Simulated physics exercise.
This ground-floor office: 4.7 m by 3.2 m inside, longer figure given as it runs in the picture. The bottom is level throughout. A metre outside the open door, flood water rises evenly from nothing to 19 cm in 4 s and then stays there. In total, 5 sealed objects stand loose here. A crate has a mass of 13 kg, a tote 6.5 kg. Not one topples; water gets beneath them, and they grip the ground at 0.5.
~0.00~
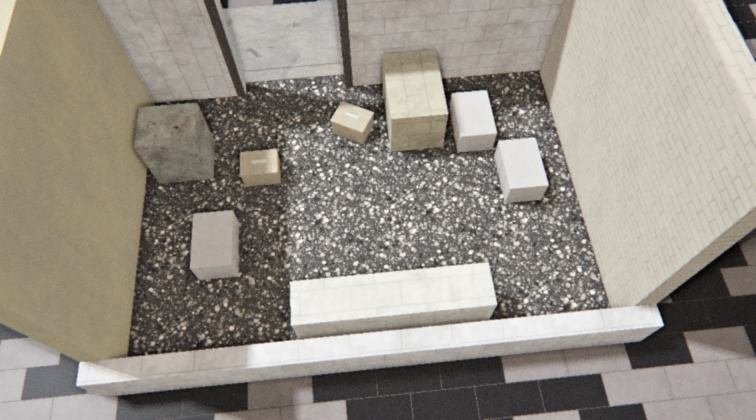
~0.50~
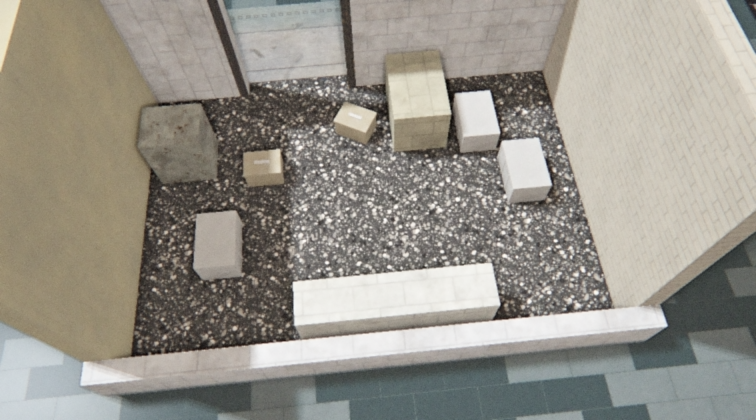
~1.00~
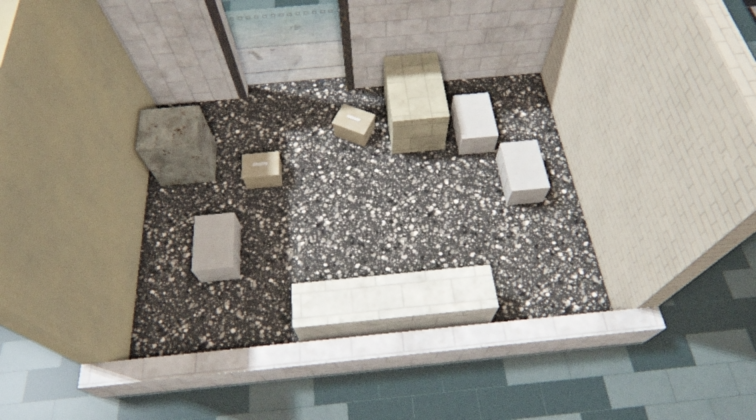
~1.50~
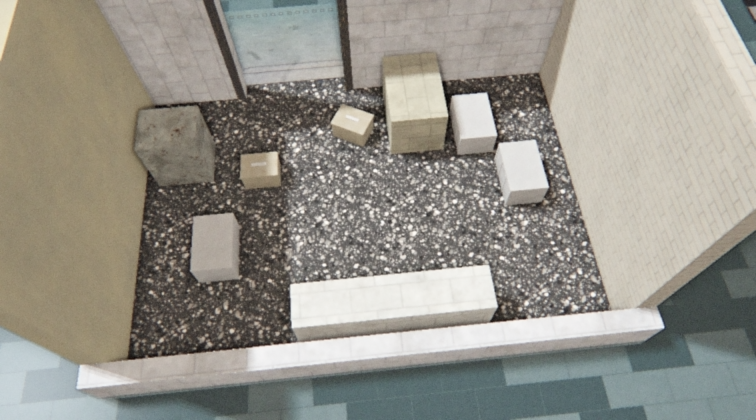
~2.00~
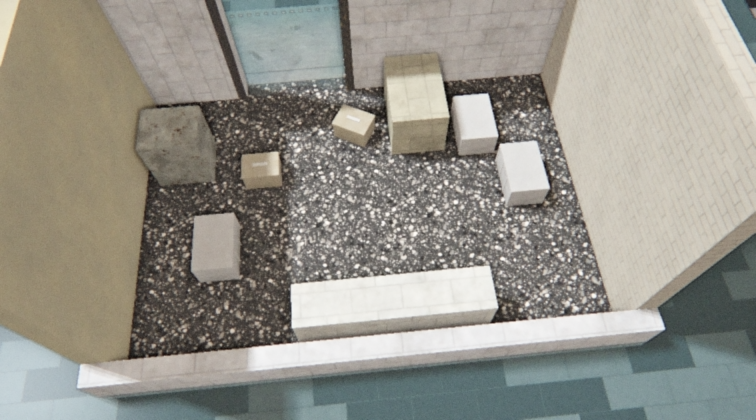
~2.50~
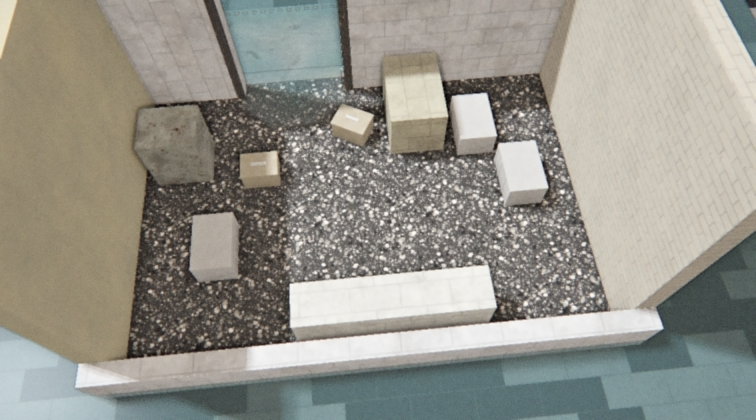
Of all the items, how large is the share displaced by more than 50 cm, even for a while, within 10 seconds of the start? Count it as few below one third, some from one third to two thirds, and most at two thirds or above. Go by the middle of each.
Some.
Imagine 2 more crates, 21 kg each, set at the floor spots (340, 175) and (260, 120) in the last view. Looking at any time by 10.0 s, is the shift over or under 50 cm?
In that order: Over, over.
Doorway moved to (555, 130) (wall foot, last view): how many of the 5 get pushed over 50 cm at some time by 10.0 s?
Then the count would be 3.
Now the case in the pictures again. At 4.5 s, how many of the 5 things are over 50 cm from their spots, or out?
0 in all.
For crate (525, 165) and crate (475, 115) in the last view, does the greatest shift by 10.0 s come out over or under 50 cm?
First within it, then within it.
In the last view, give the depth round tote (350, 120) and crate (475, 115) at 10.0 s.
8 and 2 cm.
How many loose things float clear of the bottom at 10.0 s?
The count is 3.
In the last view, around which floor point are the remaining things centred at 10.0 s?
Around (379, 195).
After 3.5 s 0 of 5 are over 50 cm from their spots; 0 afloat.
After 4.5 s 0 of 5 are over 50 cm from their spots; 0 afloat.
After 7.0 s 3 of 5 are over 50 cm from their spots; 2 afloat.
After 10.0 s 3 of 5 are over 50 cm from their spots, and 3 have been at some point; 3 afloat.
